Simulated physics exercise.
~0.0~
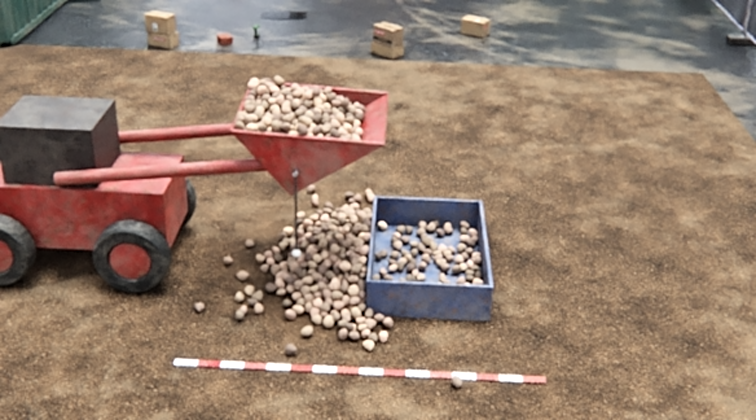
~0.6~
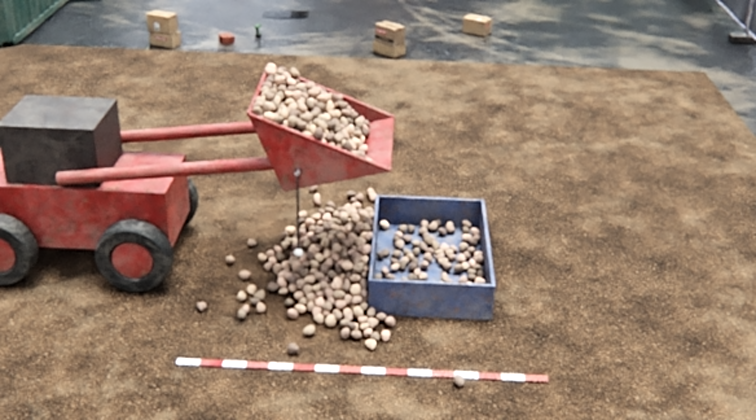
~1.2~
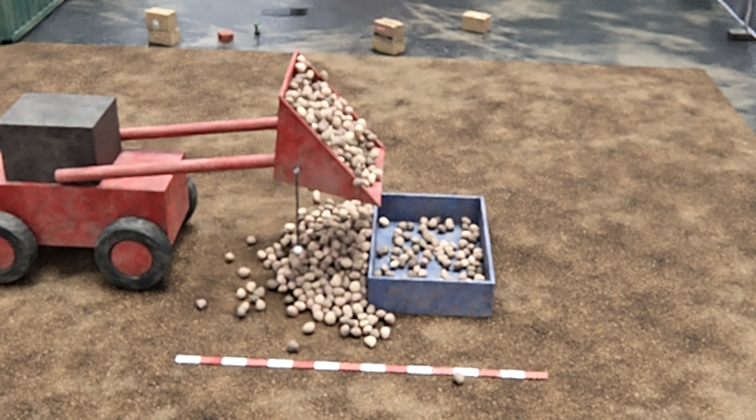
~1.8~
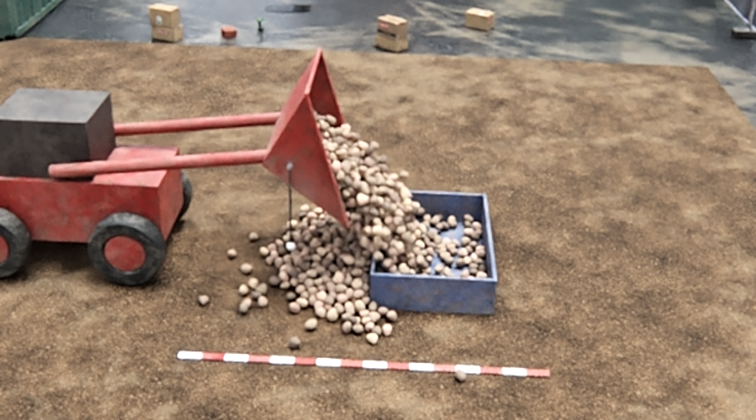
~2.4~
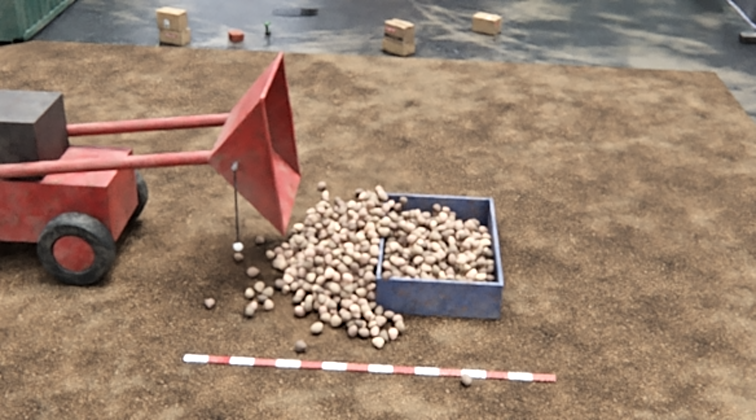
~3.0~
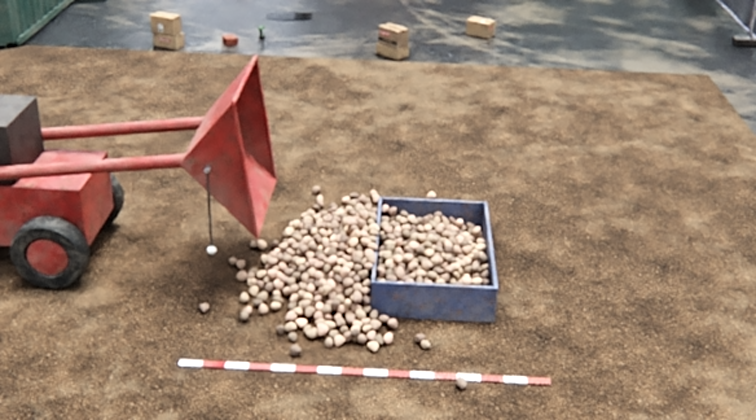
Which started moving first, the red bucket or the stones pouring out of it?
The red bucket started moving first, tilting forward while still full, and the stones began to slide toward the blue bin only after that.
